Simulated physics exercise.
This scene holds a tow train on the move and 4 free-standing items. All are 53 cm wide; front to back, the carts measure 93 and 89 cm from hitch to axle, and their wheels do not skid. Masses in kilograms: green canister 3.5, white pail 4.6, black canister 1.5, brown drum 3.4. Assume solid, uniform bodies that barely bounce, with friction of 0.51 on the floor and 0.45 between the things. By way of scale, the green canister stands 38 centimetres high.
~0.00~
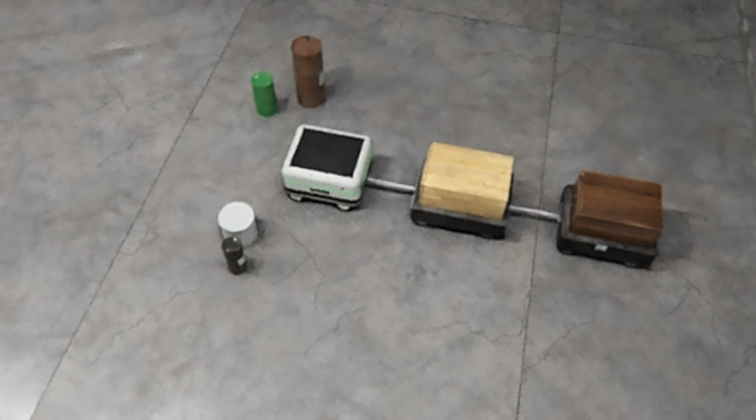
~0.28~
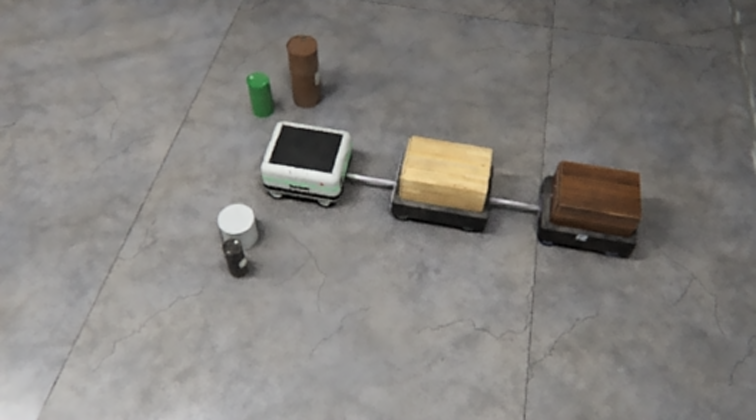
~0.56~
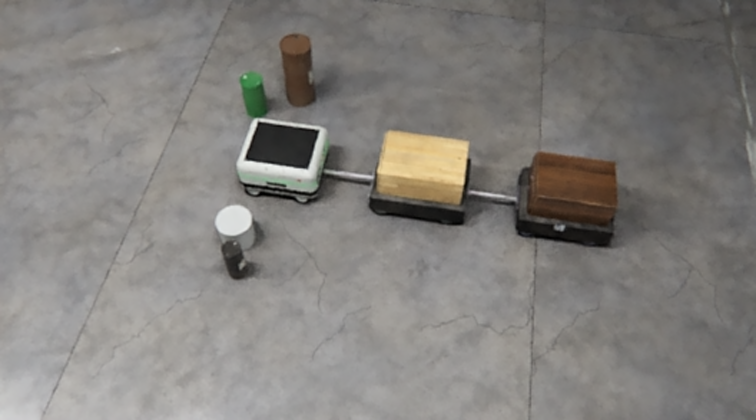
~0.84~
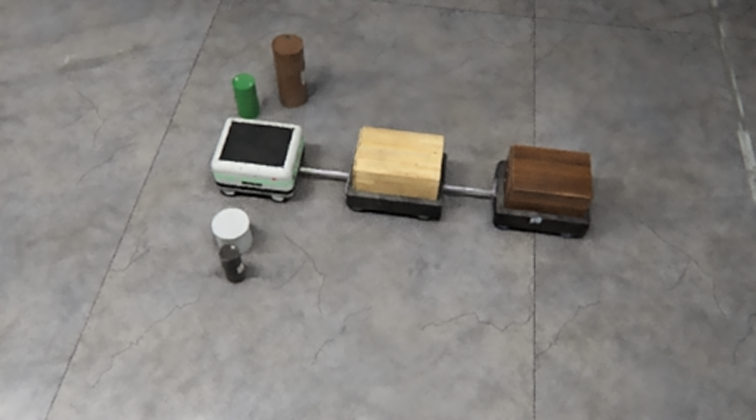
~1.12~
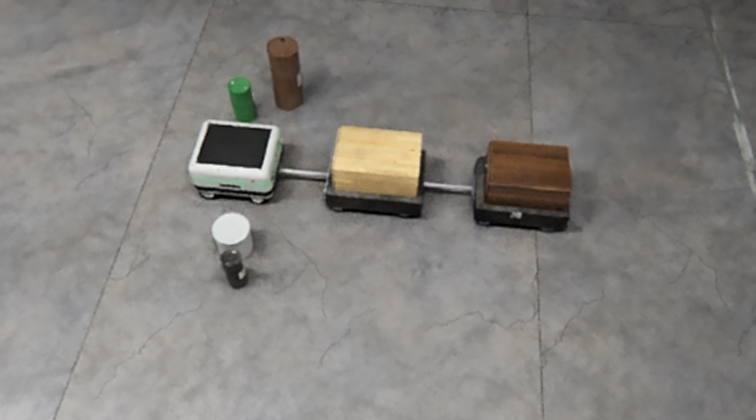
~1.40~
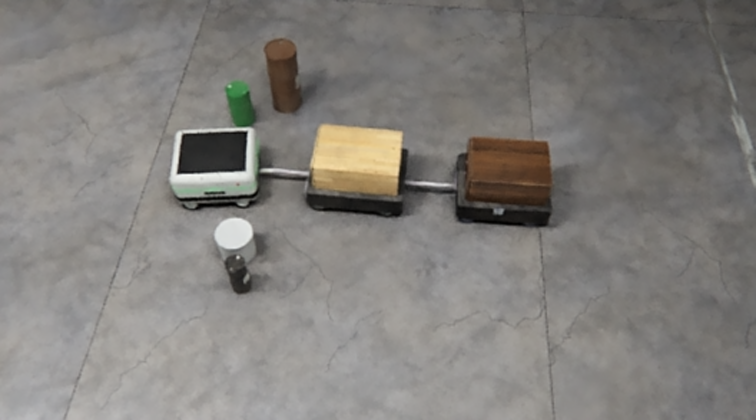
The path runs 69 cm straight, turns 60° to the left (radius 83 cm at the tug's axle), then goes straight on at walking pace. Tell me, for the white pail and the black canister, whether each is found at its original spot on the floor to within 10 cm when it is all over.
White pail: Out of place; black canister: In place.
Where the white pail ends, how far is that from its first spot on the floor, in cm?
Around 30 centimetres.
After 2.70 s, tug 157 cm along.
After 4.80 s, tug 278 cm along; white pail slid 5 cm near (231, 247).
After 6.30 s, tug 365 cm along; white pail slid 29 cm near (215, 274); black canister slid 3 cm near (241, 277).
At rest (8.1 s), not toppled but over 10 cm from the start, white pail; the other 3 in place, give or take 10 cm. Seen from the same camera at the end, white pail near (215, 274), black canister near (241, 277).
